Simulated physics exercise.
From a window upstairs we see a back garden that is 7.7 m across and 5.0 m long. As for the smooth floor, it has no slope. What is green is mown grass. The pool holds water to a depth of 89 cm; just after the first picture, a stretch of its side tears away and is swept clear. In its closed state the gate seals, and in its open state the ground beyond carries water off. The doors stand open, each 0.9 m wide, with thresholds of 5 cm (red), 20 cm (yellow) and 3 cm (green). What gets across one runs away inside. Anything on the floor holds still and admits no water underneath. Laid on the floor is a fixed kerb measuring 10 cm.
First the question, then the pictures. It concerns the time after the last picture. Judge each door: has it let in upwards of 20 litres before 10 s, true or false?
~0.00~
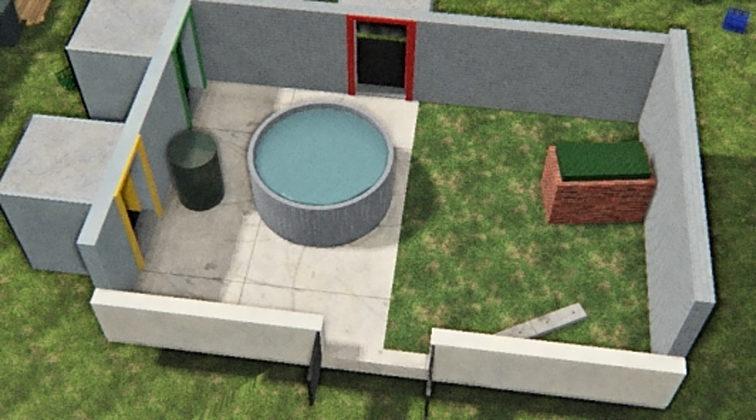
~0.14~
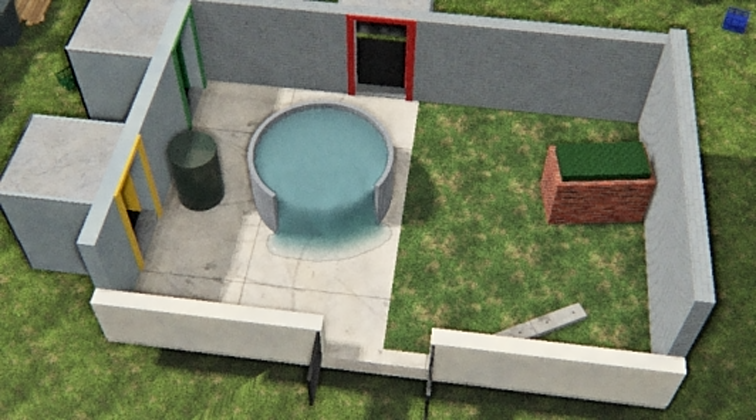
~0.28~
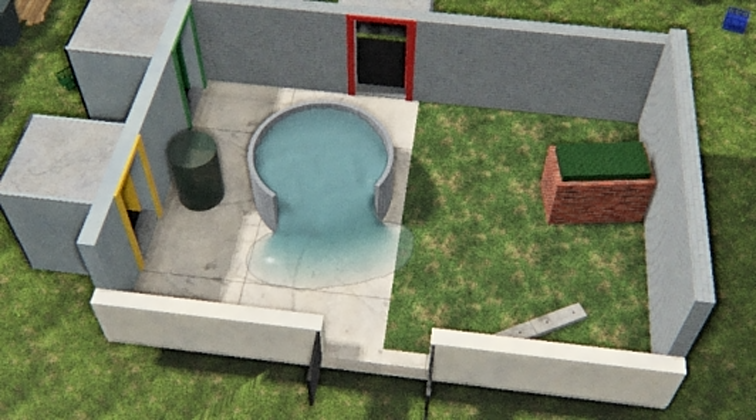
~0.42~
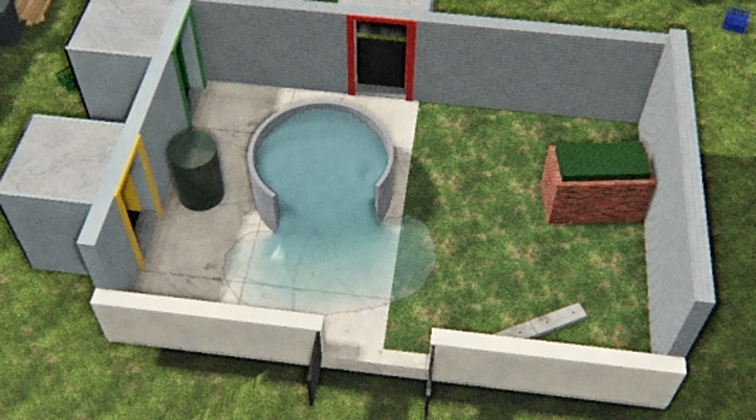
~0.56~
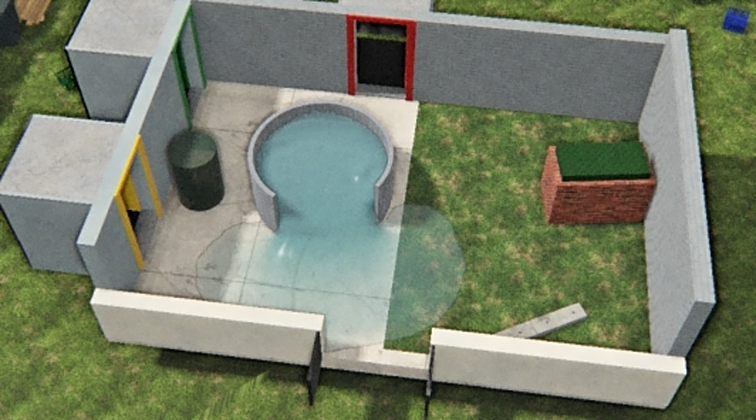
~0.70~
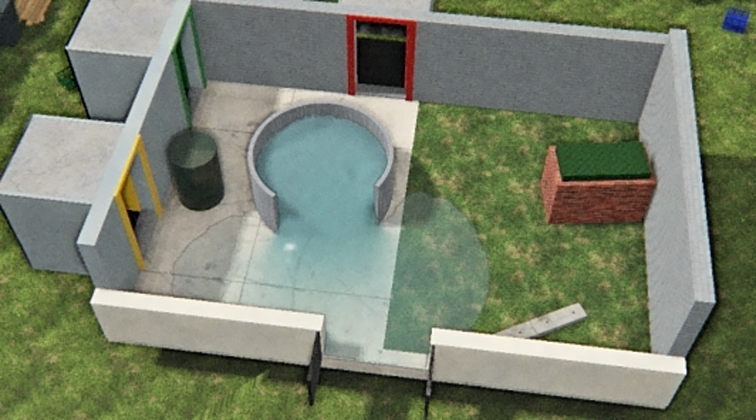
For the red door, false. For the yellow door, false. For the green door, true.
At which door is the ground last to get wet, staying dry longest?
That would be the red one.
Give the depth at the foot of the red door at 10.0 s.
I'd put it at around 2.5 cm deep.
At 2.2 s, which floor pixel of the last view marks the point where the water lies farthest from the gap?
Near (596, 374).
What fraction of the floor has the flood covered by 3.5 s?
Around 60 per cent.
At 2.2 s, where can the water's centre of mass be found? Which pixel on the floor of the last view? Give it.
I'd put it close to (322, 256).
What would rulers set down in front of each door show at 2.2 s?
Depths in cm: Red 0, yellow 16, green 0.
After 1.4 s water covers 35 % of the floor and is deepest (50 cm) near (297, 327); red door not reached, yellow door 4 cm at the sill, 0 L in, green door not reached.
After 2.2 s water covers 40 % of the floor and is deepest (39 cm) near (125, 317); red door not reached, yellow door 16 cm at the sill, 0 L in, green door not reached.
After 3.5 s water covers 60 % of the floor and is deepest (28 cm) near (173, 213); red door not reached, yellow door 14 cm at the sill, 0 L in, green door 3 cm at the sill, 0 L in.
After 6.0 s water covers 80 % of the floor and is deepest (14 cm) near (253, 212); red door 2 cm at the sill, 0 L in, yellow door 13 cm at the sill, 1 L in, green door 5 cm at the sill, 2 L in.
After 10.0 s water covers 95 % of the floor and is deepest (8 cm) near (533, 344); red door 2 cm at the sill, 0 L in, yellow door 6 cm at the sill, 1 L in, green door 5 cm at the sill, 35 L in.
